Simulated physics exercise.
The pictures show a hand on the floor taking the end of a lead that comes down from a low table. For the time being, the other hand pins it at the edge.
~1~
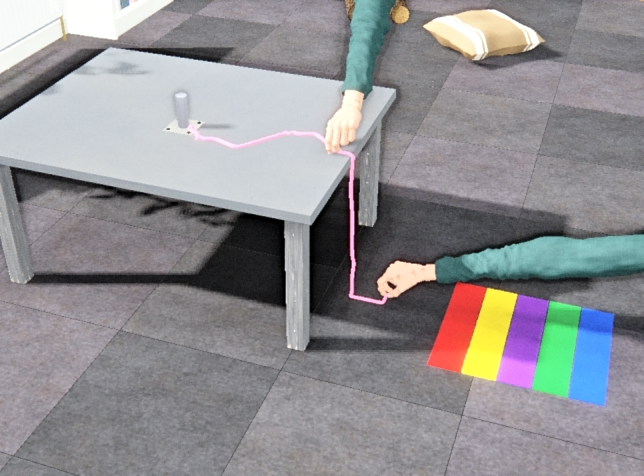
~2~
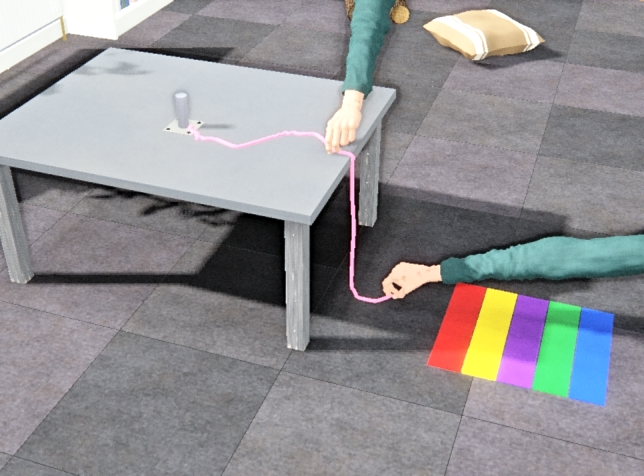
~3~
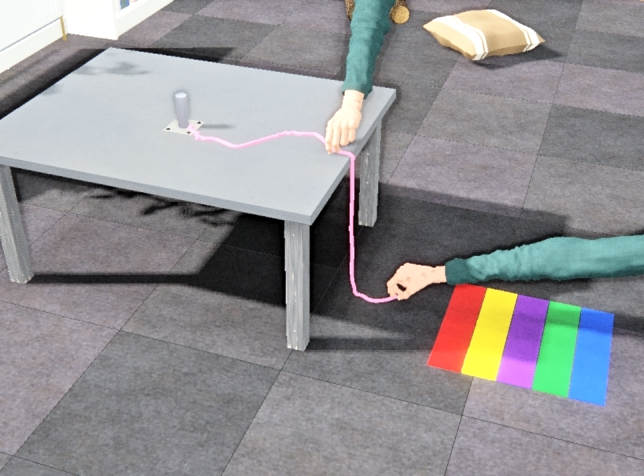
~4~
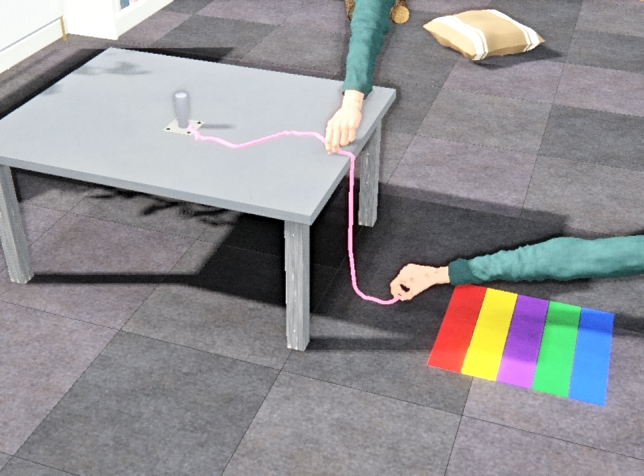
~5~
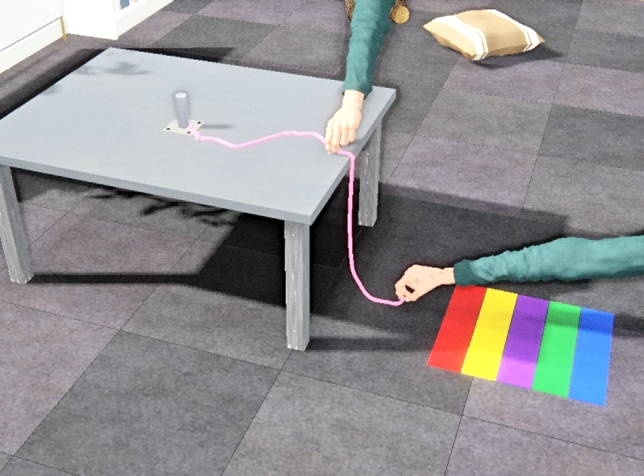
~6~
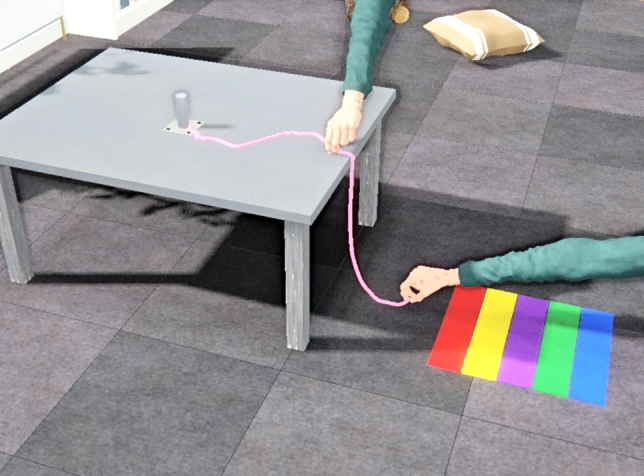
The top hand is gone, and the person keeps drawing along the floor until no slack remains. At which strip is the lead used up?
At the green one.
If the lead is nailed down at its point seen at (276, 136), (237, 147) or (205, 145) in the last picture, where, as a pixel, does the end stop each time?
Estimated spots in sequence: (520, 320), (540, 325), (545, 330).
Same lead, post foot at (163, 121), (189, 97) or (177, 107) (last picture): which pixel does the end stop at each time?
The three places are (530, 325), (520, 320) and (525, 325), in that order.
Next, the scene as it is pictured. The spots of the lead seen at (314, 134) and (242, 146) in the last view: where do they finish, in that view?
First: (347, 153). Second: (266, 140).
A little later, end near (511, 321); over purple.
Next, end near (543, 327); over purple.
When it is tight, end near (563, 332); over green. The end stops over the green strip.
